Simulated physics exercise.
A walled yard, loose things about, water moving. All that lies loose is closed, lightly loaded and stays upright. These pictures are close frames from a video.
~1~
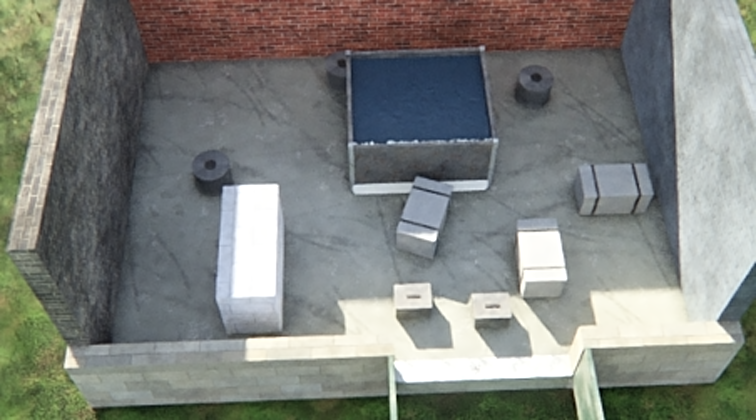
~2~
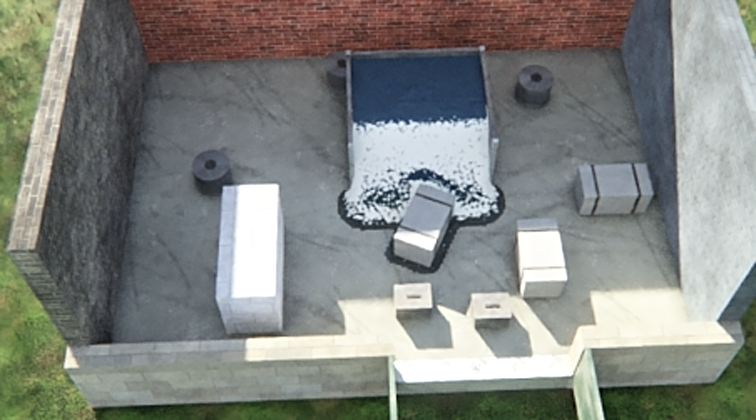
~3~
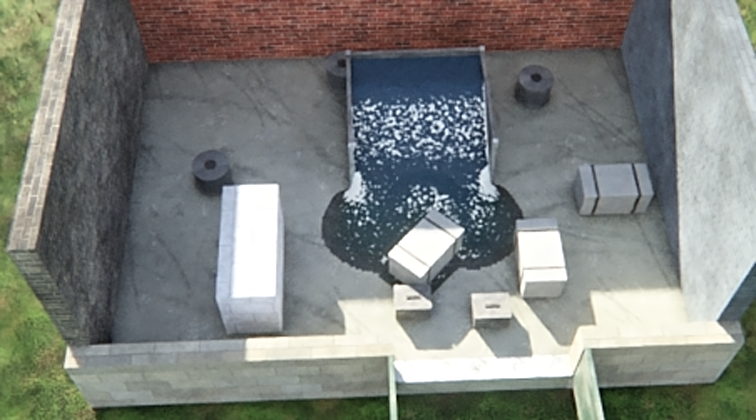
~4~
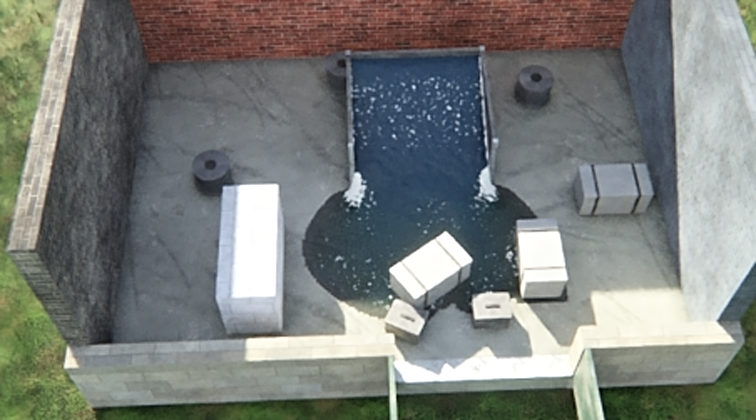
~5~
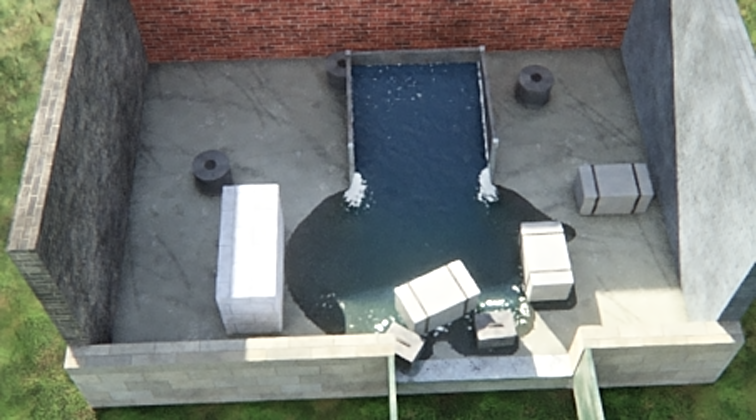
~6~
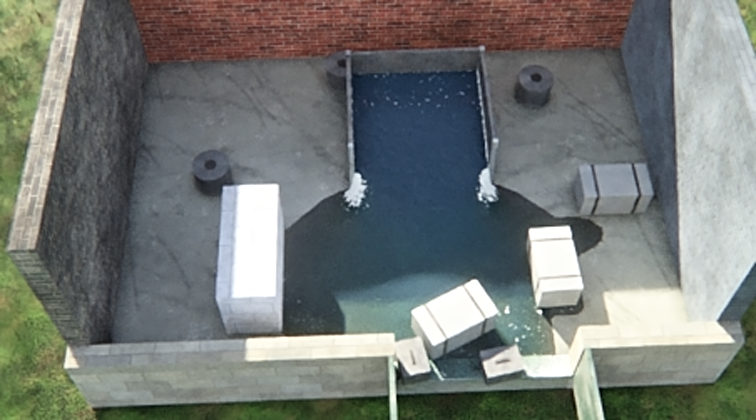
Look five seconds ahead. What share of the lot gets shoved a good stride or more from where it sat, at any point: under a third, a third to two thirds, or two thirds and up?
I expect the share pushed well aside to be a third to two thirds.
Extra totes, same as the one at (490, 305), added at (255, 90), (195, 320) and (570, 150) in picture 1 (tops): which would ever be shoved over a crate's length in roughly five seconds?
Taking them one at a time: Remains close, then gets driven off, then remains close.
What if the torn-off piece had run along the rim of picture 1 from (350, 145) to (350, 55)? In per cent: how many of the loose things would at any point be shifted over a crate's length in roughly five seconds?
I'd say near 80 %.
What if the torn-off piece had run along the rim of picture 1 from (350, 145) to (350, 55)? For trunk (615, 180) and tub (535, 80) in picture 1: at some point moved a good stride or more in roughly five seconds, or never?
Lab note, in listed order: Didn't get there; didn't get there.
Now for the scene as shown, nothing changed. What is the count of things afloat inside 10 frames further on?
The total is 0.
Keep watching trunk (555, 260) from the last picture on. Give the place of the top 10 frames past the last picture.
Roughly at pixel (672, 282).
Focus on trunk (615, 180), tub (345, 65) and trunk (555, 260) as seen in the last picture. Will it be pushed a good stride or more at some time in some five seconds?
Goes that far, short of that, goes that far.
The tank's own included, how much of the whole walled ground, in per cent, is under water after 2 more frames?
40 %.
A moment on, 4 of 8 are well off their spots; 0 afloat.
Next, 4 of 8 are well off their spots; 0 afloat.
Later, 4 of 8 are well off their spots; 1 afloat.
In the end, 5 of 8 are well off their spots, and 5 have been at some point; 1 afloat.
